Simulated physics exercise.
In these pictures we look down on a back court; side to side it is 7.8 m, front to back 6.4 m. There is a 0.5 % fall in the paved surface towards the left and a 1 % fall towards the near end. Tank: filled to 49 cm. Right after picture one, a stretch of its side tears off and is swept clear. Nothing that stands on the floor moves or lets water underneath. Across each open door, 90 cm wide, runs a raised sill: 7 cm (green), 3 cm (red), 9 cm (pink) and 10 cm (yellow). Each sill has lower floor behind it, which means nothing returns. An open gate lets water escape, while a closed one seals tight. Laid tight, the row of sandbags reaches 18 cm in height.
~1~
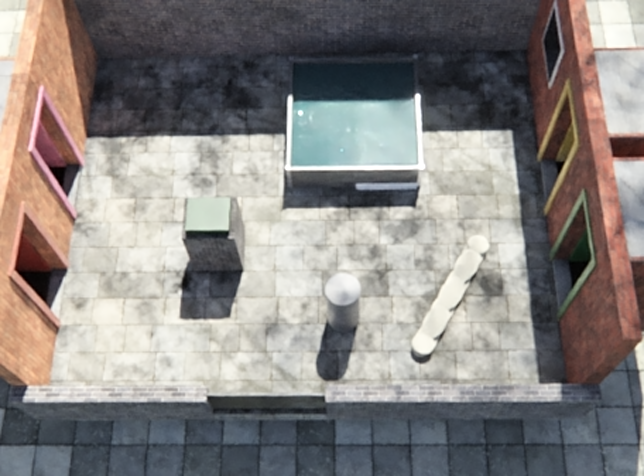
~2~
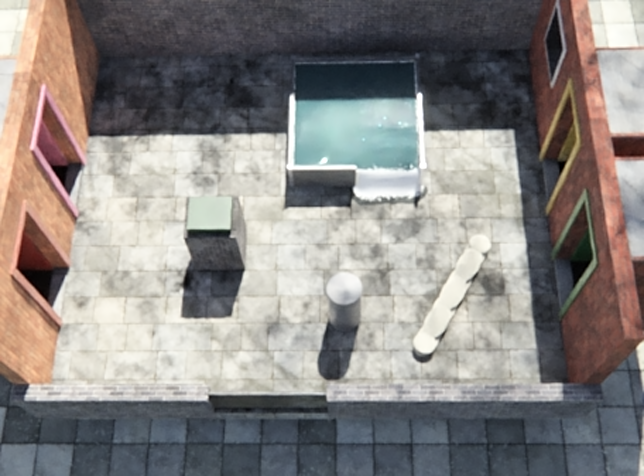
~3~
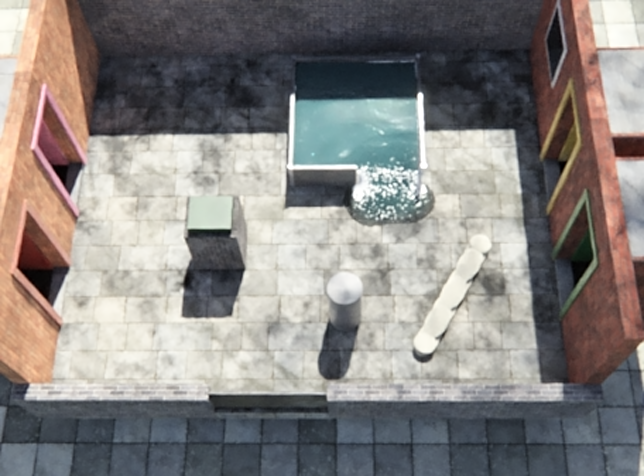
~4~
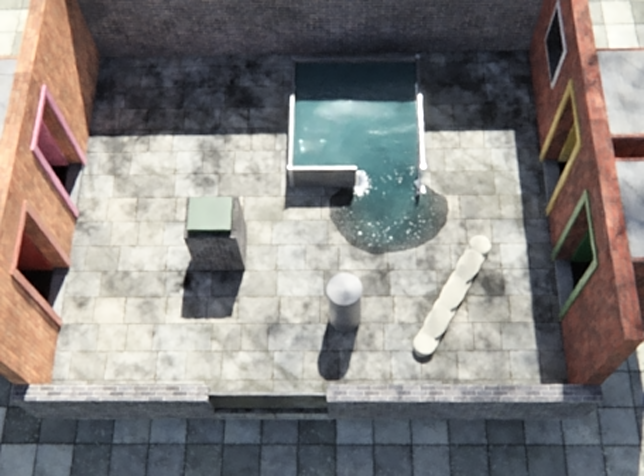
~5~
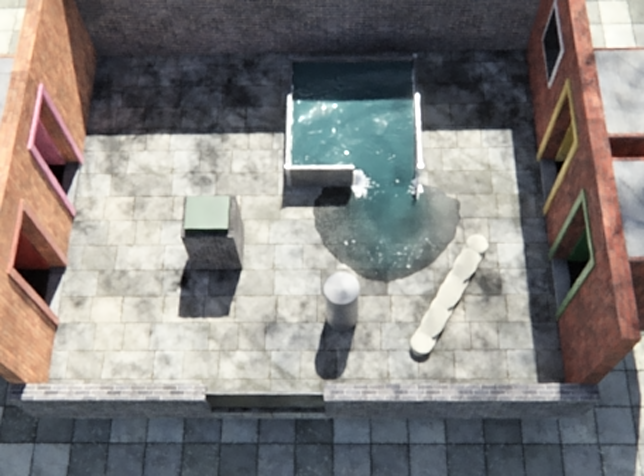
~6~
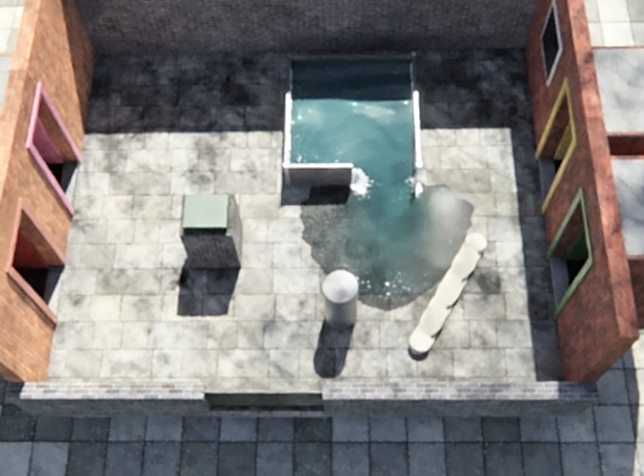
The clip opens on a walled, paved courtyard with a full tank at the back, a block, a round post and a slanting pale row. Part of the tank's near side gives way and water pours through the gap, fanning across the paving toward the post and the pale row.
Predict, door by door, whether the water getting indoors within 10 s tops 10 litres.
At the end, the green door holds the inflow within the limit; the red door lets the inflow top the limit; the pink door holds the inflow within the limit; the yellow door holds the inflow within the limit.
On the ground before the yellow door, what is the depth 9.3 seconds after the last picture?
Looks like about 3.0 cm at that spot.
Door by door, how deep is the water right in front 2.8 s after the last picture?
Depth readings (cm): Green = 3; red = 0; pink = 0; yellow = 5.
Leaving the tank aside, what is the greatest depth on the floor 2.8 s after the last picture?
Up to near 24 cm.
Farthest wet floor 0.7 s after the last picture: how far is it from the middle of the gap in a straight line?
Roughly 3.6 m.
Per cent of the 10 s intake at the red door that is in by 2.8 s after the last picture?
Estimate: Around 0 per cent.
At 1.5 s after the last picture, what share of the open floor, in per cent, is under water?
Roughly 25 % of the floor is wet.
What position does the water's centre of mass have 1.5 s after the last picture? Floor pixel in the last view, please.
About (365, 186).
Then, 0.7 s after the last picture water covers 15 % of the floor and is deepest (28 cm) near (395, 193); green door not reached, red door not reached, pink door not reached, yellow door not reached.
Then, 1.5 s after the last picture water covers 25 % of the floor and is deepest (30 cm) near (366, 395); green door not reached, red door not reached, pink door not reached, yellow door not reached.
Then, 2.8 s after the last picture water covers 35 % of the floor and is deepest (24 cm) near (366, 395); green door 3 cm at the sill, 0 L in, red door not reached, pink door not reached, yellow door 5 cm at the sill, 0 L in.
Then, 5.3 s after the last picture water covers 55 % of the floor and is deepest (17 cm) near (46, 395); green door 7 cm at the sill, 0 L in, red door 9 cm at the sill, 24 L in, pink door 3 cm at the sill, 0 L in, yellow door 4 cm at the sill, 0 L in.
Then, 9.3 s after the last picture water covers 85 % of the floor and is deepest (12 cm) near (46, 395); green door 5 cm at the sill, 1 L in, red door 8 cm at the sill, 92 L in, pink door 5 cm at the sill, 0 L in, yellow door 3 cm at the sill, 0 L in.
